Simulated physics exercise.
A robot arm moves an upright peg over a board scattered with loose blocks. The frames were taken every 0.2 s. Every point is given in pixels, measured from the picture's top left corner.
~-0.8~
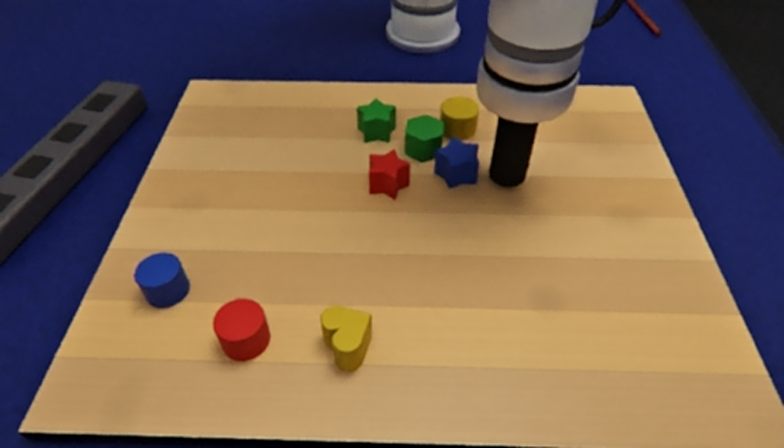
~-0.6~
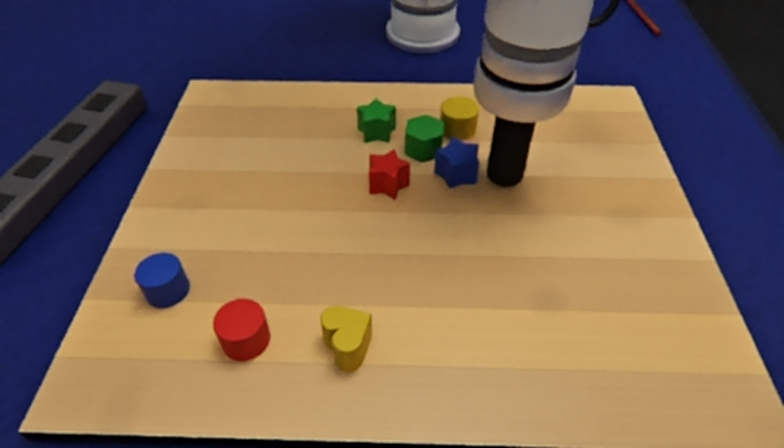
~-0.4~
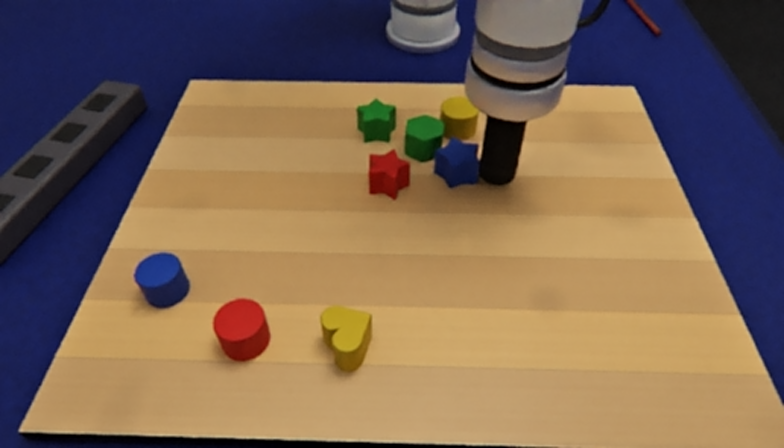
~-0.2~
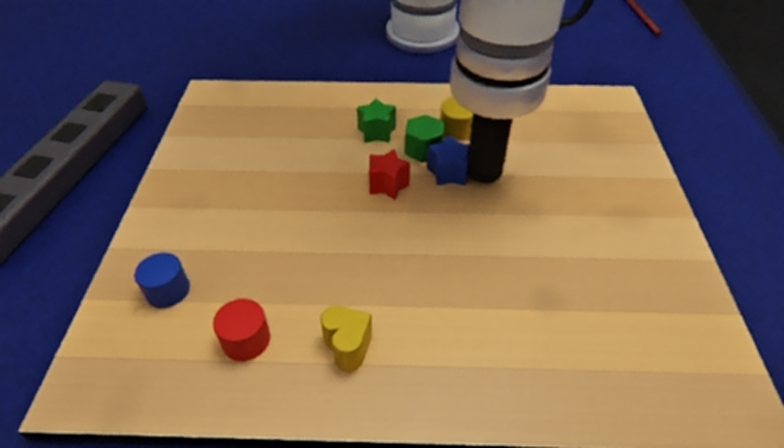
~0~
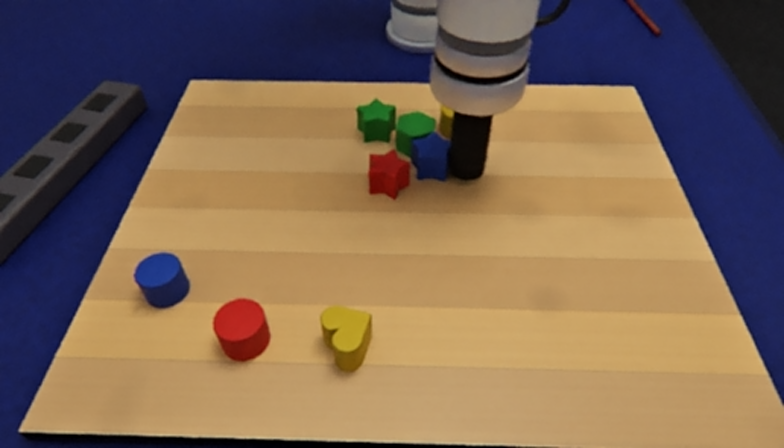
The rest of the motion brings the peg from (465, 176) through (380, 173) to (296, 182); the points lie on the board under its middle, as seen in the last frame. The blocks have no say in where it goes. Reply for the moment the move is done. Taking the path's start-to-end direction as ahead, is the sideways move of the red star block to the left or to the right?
Taking start-to-end as forward, the block's sideways shift goes to the left.
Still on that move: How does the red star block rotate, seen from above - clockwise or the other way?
It ends up turned anticlockwise.
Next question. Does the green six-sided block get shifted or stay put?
That block slides.
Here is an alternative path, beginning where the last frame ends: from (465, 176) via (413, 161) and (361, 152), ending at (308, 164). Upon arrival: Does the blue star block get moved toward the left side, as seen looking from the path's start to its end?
Answer: No.
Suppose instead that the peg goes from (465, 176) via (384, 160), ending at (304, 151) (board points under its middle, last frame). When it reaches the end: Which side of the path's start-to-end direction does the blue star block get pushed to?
The shift is to the right of that direction.
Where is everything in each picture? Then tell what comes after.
Peg's lower end (507, 176); green star block (376, 110); red star block (388, 163); green six-sided block (425, 127); blue star block (460, 151), in the first picture.
Peg (505, 175); blocks still, in the second picture.
Peg (497, 174); blocks still, in the third picture.
Peg (484, 172); blue star block (452, 150), in the fourth picture.
Peg (466, 169); green star block (376, 110); red star block (388, 163); green six-sided block (416, 123); blue star block (434, 146), in the fifth picture.
On the path given first. One third of the way, peg (408, 167); green star block (363, 101), turned 15° clockwise; red star block (371, 164), turned 30° anticlockwise; green six-sided block (391, 112), turned 20° clockwise; blue star block (380, 133), turned 45° clockwise.
Two thirds of the way, peg (351, 167); green star block (362, 100), turned 15° clockwise; red star block (338, 173), turned 110° anticlockwise; green six-sided block (391, 111), turned 30° clockwise; blue star block (358, 125), turned 105° clockwise.
At the end, peg (294, 175); green star block (362, 100), turned 15° clockwise; red star block (327, 177), turned 150° anticlockwise; green six-sided block (391, 111), turned 30° clockwise; blue star block (358, 125), turned 105° clockwise.
